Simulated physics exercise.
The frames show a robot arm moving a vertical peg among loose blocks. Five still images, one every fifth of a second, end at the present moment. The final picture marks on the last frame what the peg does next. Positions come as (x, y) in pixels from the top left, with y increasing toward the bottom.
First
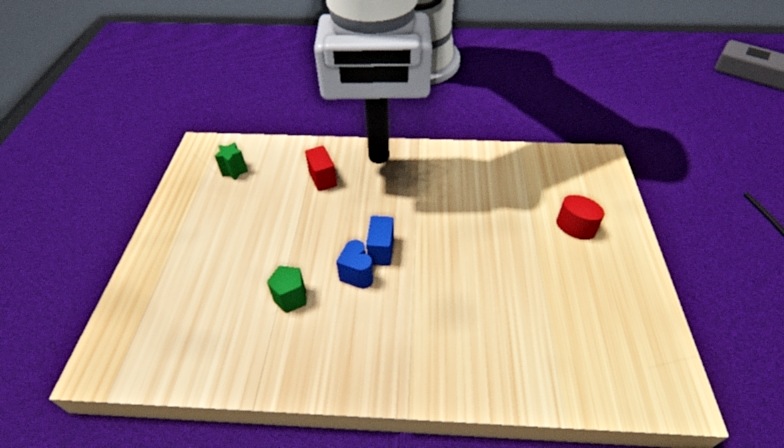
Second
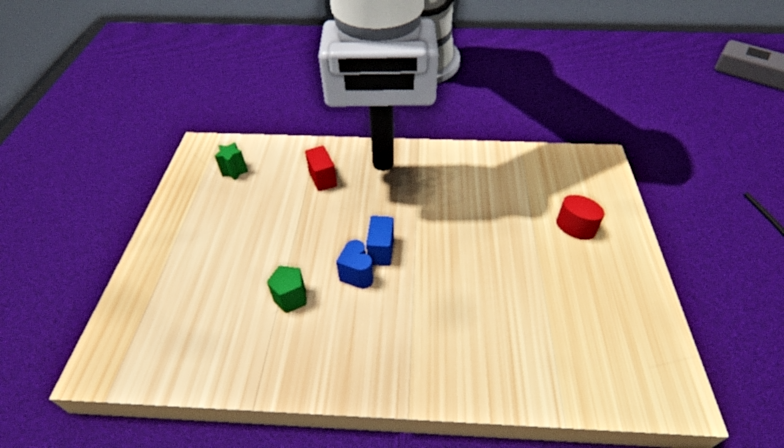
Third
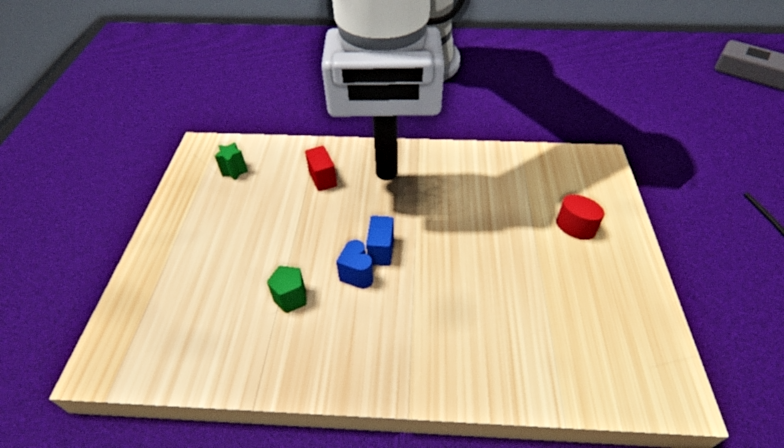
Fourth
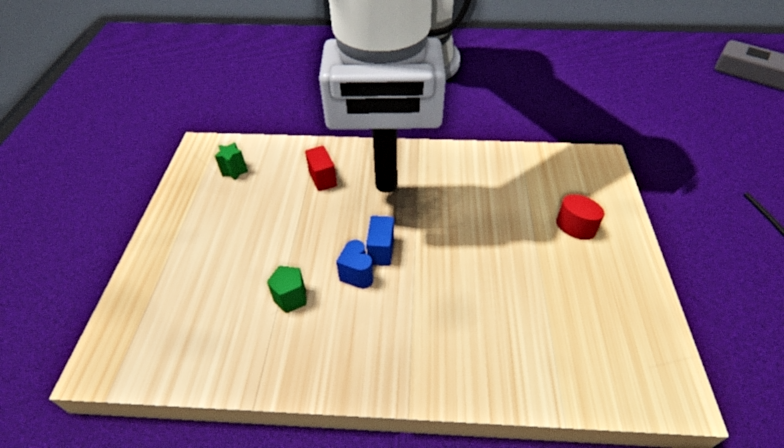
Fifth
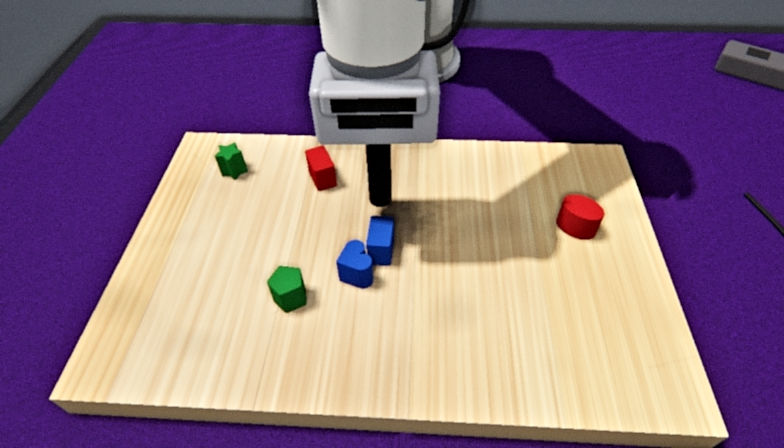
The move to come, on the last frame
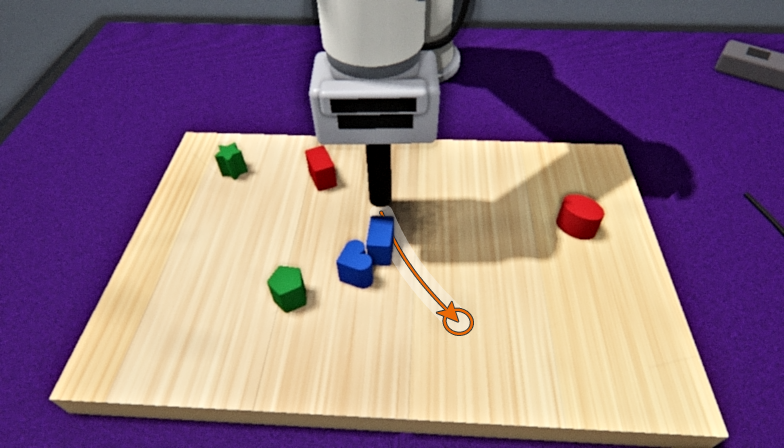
To begin with, a robot arm holds a black vertical peg near the far edge of a wooden board scattered with red, green and blue blocks. The peg moves toward the viewer, drifting slightly right, then back left as it nears the touching blue blocks, while every block stays still.
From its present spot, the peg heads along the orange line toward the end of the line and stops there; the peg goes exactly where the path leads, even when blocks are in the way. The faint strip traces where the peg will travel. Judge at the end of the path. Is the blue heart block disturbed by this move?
It shifts position.
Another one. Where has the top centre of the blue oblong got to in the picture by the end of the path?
At roughly (384, 267).
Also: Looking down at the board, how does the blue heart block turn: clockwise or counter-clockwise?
My prediction: CW.
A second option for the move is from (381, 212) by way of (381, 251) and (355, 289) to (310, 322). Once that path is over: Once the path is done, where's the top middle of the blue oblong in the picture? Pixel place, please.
Its top middle is near (379, 288).
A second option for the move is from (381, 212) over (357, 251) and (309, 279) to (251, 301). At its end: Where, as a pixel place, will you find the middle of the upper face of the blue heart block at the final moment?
In the picture, it is at (345, 271).
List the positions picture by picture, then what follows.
In the first frame, peg tip at (379, 157); block tops, red oblong at (319, 158); blue heart block at (355, 255); blue oblong at (380, 230).
In the second frame, peg at (383, 164); blocks unchanged.
In the third frame, peg at (387, 173); blocks unchanged.
In the fourth frame, peg at (386, 185); blocks unchanged.
In the fifth frame, peg at (381, 200); red oblong at (319, 158); blue heart block at (355, 255); blue oblong at (380, 230).
Path on the board, from (381, 212) over (409, 265) to (458, 322).
The first path, step by step. One third of the way, peg at (398, 235); blue heart block at (351, 259), turned 15° clockwise; blue oblong at (382, 250), turned 25° clockwise.
Two thirds of the way, peg at (424, 272); blue heart block at (349, 262), turned 30° clockwise; blue oblong at (384, 267), turned 70° clockwise.
At the end, peg at (460, 310); red oblong in place; blue heart block at (349, 262), turned 30° clockwise; blue oblong at (384, 267), turned 70° clockwise.
